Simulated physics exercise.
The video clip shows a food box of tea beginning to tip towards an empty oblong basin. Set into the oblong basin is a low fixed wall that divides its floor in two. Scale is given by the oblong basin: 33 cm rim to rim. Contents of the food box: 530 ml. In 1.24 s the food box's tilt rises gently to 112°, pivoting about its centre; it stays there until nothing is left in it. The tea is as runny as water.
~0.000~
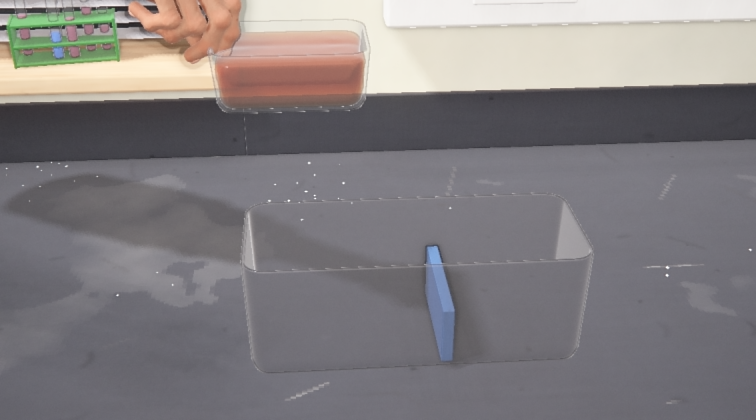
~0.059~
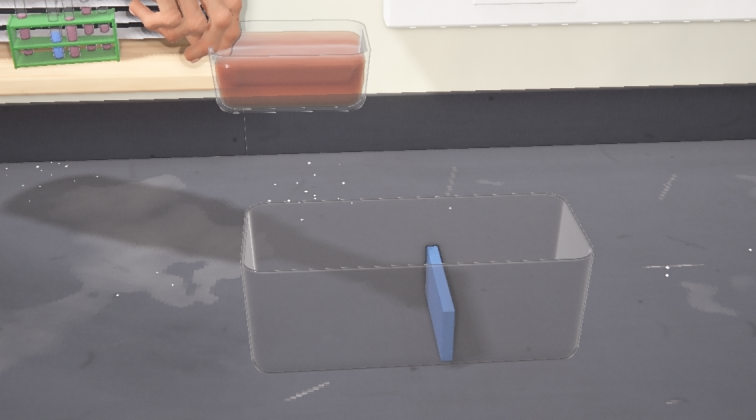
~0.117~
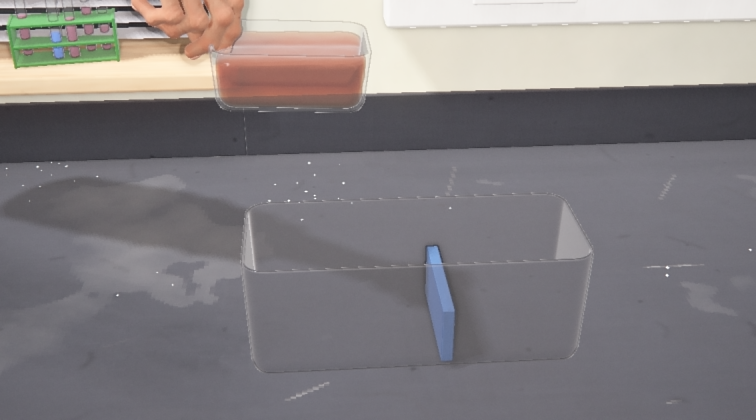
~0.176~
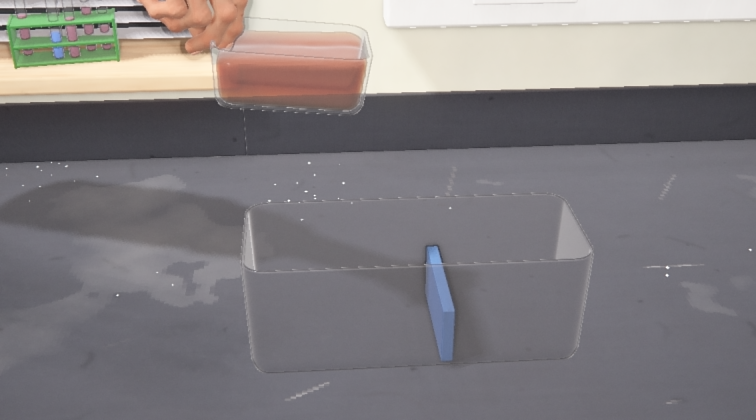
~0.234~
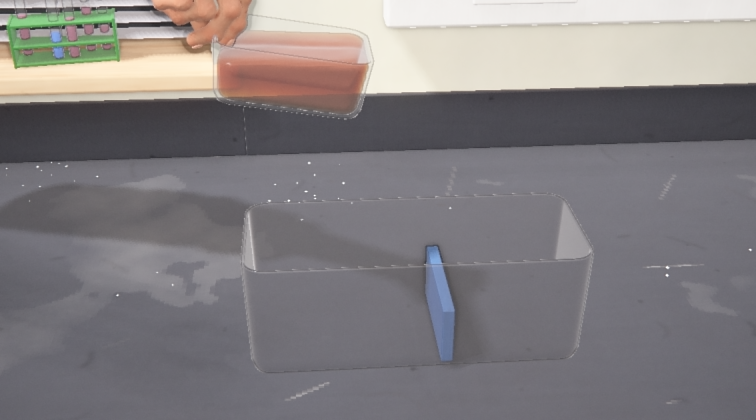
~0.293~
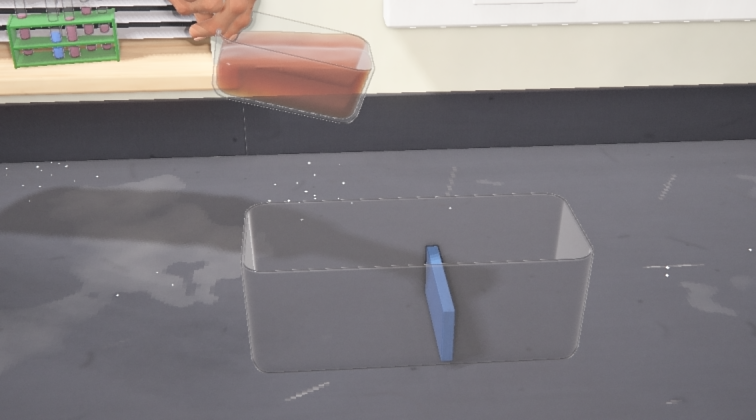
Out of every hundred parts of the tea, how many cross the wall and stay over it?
About 52 in every hundred.
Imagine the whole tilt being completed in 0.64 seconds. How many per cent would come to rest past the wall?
Result under that change: Approx. 30 %.
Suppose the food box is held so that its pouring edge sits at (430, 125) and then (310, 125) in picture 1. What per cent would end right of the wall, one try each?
Respectively about 80 and 0 percent.
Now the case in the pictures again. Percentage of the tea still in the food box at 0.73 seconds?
Roughly 22 %.
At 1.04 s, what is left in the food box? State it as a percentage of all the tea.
Close to 2 percent of the total.
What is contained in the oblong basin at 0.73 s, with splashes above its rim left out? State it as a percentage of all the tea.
Roughly 32 per cent.
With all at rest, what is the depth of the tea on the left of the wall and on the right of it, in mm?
Left part: About 10 mm; right part: About 16 mm.
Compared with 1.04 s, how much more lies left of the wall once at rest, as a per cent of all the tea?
Close to 7% of the whole.
Then, 0.73 s in, the tilt is 71° and 21 per cent is still to pour, 9 is left of the wall and 24 right of it.
Then, 1.04 s in, the tilt is 105° and 2 per cent is still to pour, 37 is left of the wall and 51 right of it.
Then, 1.38 s in, the tilt is 112° and 0 per cent is still to pour, 44 is left of the wall and 52 right of it.
Then, 1.74 s in, the tilt is 112° and 0 per cent is still to pour, 44 is left of the wall and 52 right of it.
Finally, 44 per cent lies left of the wall, 52 right of it and 4 outside.
